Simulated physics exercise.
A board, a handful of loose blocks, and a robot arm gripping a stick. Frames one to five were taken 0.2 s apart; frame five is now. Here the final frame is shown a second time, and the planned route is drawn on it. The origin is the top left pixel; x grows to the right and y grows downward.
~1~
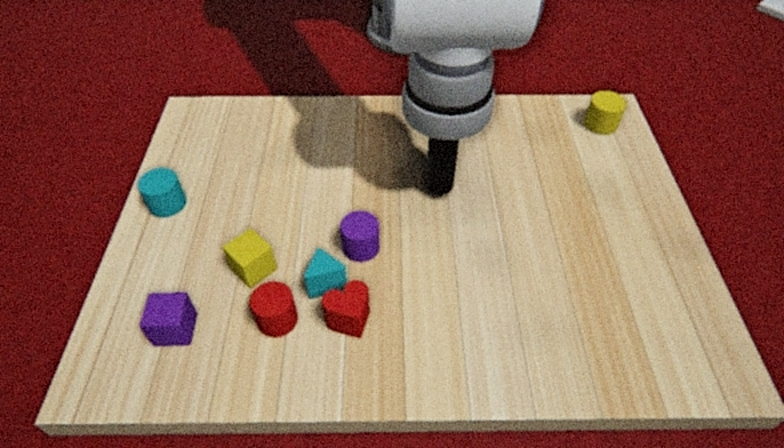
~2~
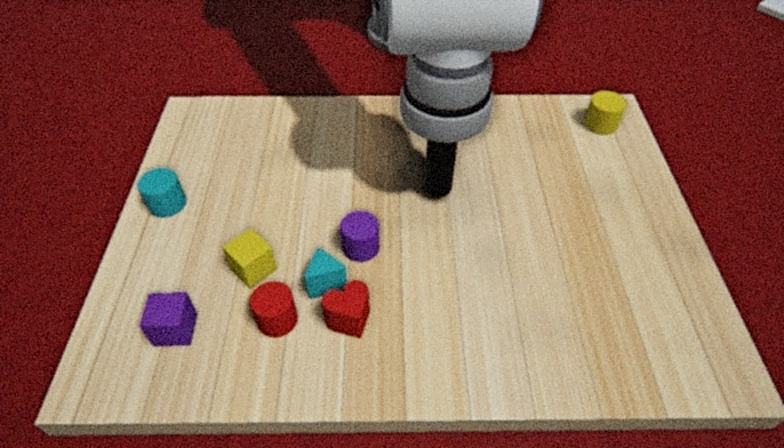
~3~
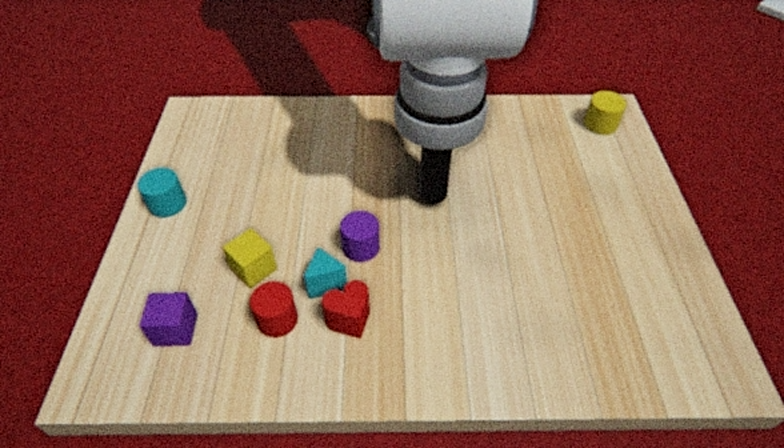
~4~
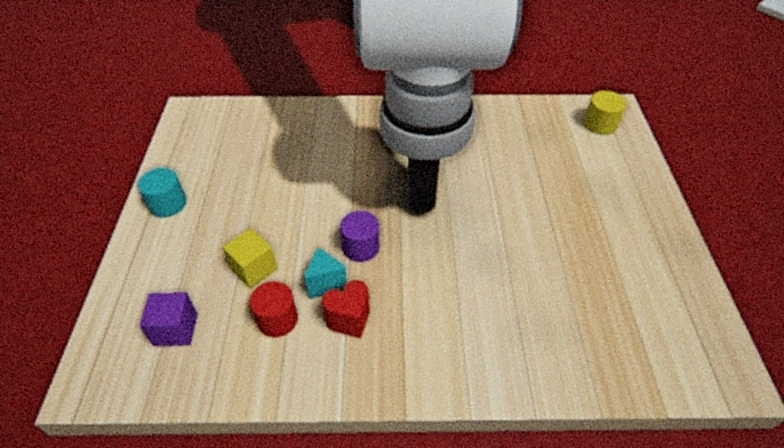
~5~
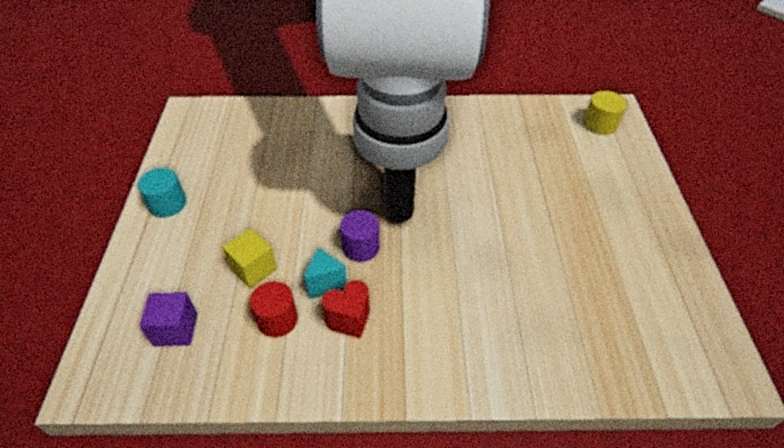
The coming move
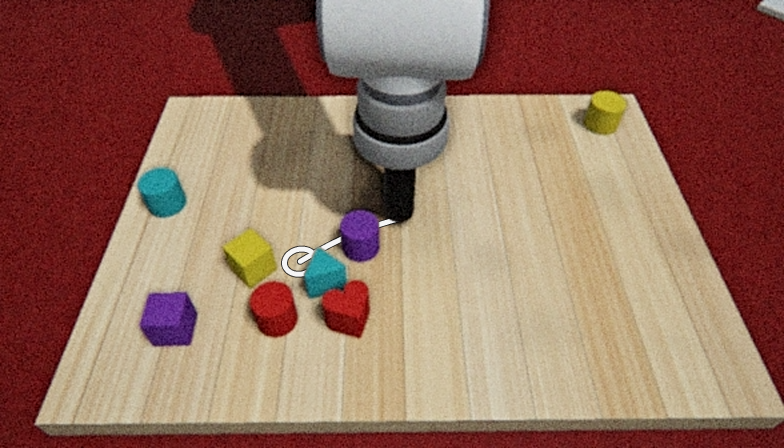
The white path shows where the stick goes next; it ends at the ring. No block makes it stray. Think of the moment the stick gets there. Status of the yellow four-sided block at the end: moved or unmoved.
It stays.
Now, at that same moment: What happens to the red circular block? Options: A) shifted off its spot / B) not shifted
Answer: B.
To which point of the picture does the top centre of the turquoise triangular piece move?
I expect it at (317, 282).
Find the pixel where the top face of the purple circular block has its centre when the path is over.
It will likely be found at (329, 254).
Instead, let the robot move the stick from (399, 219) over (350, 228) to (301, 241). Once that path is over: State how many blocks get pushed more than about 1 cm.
Going by the path, one block will move.
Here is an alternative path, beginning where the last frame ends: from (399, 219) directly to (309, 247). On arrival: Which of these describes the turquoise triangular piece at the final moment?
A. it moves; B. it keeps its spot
My pick is A.
The drawn path runs from (399, 219) over (349, 236) to (300, 261).
On the path given first. One third of the way, stick at (365, 223); purple circular block at (351, 231).
Two thirds of the way, stick at (331, 238); turquoise triangular piece at (318, 275); purple circular block at (333, 249).
At the end, stick at (299, 256); yellow four-sided block not moved; red circular block not moved; turquoise triangular piece at (317, 282); purple circular block at (329, 254).
